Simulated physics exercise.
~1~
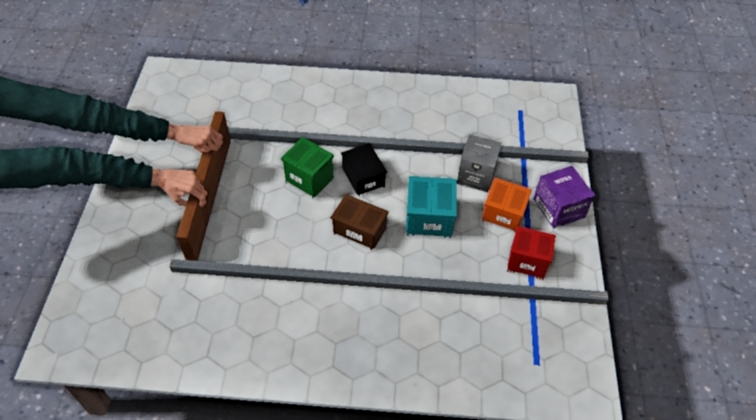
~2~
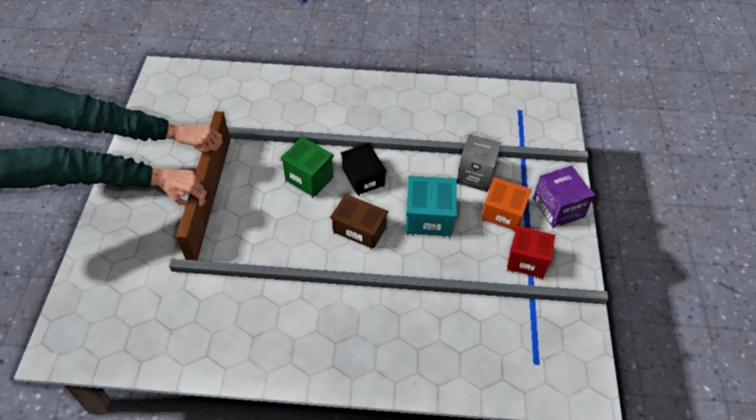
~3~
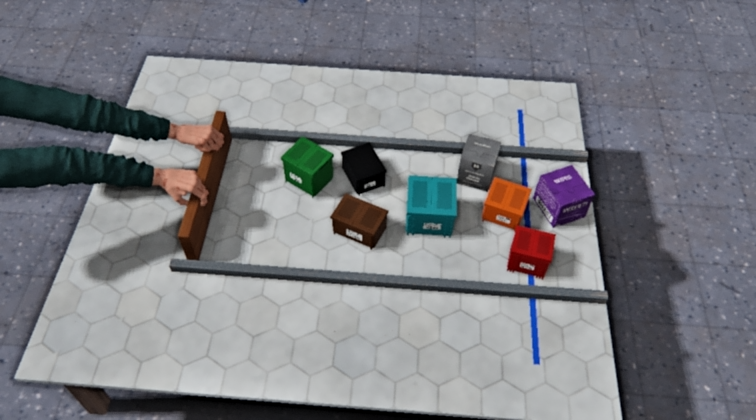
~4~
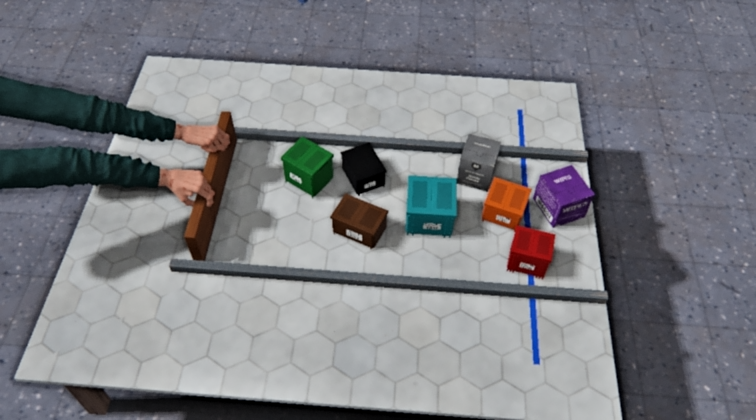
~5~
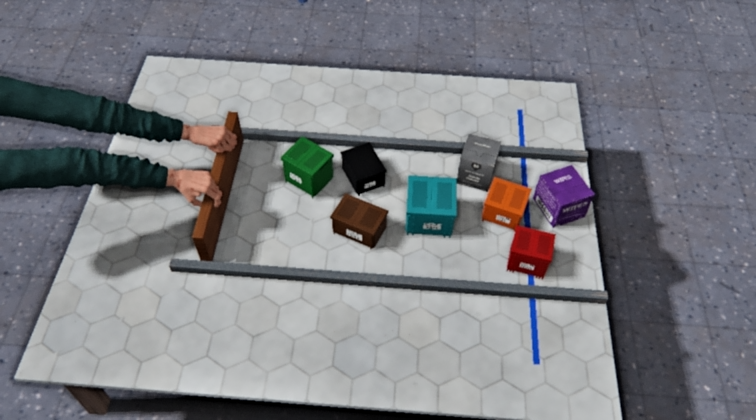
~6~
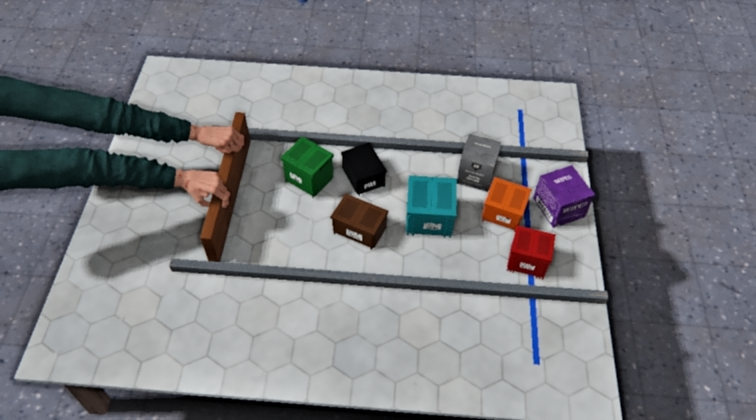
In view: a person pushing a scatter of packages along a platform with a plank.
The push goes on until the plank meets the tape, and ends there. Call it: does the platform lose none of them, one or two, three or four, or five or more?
It loses three or four.
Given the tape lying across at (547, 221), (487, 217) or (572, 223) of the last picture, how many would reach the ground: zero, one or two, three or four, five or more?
Taking the three places in turn: Five or more, either one or two, five or more.
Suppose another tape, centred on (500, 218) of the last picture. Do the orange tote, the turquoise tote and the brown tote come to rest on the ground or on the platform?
The orange tote is gone, the turquoise tote stays put, the brown tote stays put.
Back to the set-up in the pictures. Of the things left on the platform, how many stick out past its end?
That adds up to 1.
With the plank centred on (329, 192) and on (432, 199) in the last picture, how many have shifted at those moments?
The counts are 2 and 7.
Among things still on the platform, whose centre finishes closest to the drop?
That would be the black tote.
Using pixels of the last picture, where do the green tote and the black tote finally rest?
The one named first is at (548, 177), the next at (582, 171).
Early on, none off yet; purple box at rest near (563, 197); red tote at rest near (530, 253); orange tote at rest near (506, 205).
A while later, none off yet; purple box at rest near (563, 197); red tote at rest near (530, 253); orange tote travelled a little near (515, 205).
Further along, none off yet; purple box leaning well over near (621, 202); red tote travelled a little near (538, 255); orange tote travelled well along near (583, 200).
Finally, the number that fall off is three or four; lost, turquoise tote, grey box, orange tote and purple box.
